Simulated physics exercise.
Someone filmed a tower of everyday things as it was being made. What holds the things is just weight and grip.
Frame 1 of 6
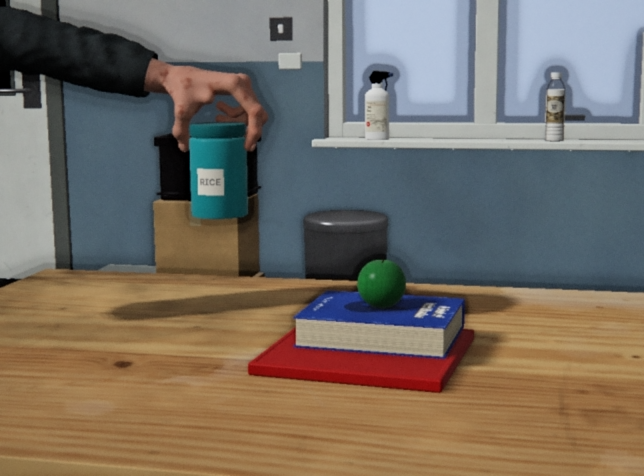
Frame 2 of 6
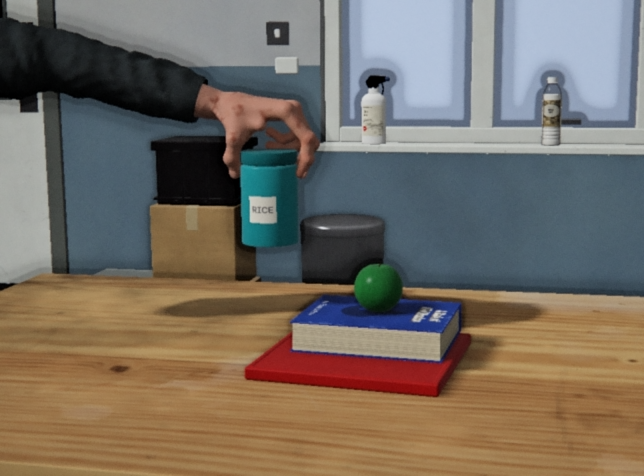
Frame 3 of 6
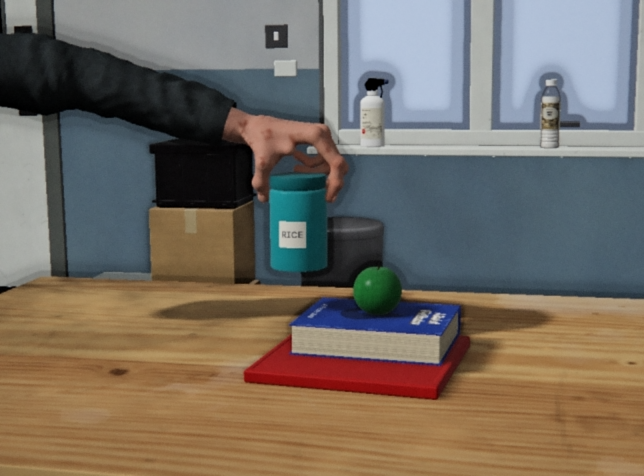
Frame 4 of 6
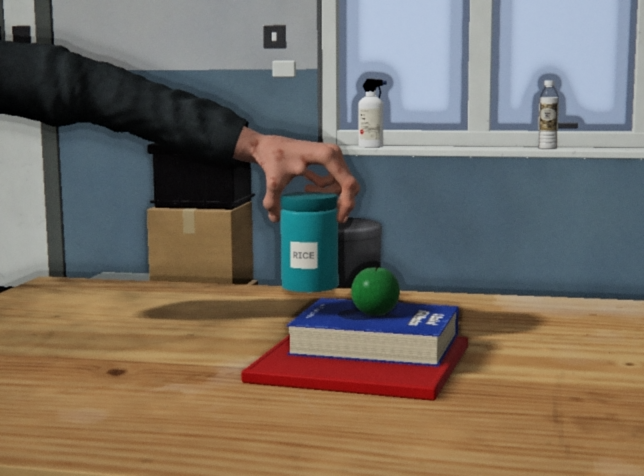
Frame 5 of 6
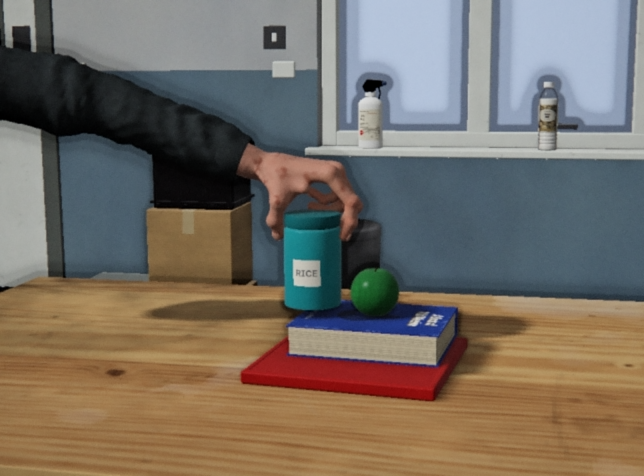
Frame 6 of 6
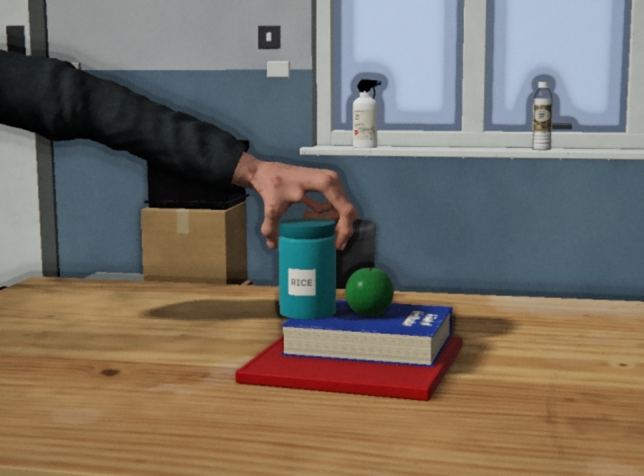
A hand lowers a turquoise jar rightward and down beside a green ball on a blue book.
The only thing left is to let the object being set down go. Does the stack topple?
It remains steady.
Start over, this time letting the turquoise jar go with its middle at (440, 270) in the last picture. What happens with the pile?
Well, it is fine after that.
Then, 0.40 s on from there, no change.
Then, 0.90 s on from there, turquoise jar resting near (308, 268).
In the end, all 4 unmoved. At the end, from the last picture's camera, turquoise jar near (308, 268). The pile keeps its balance.
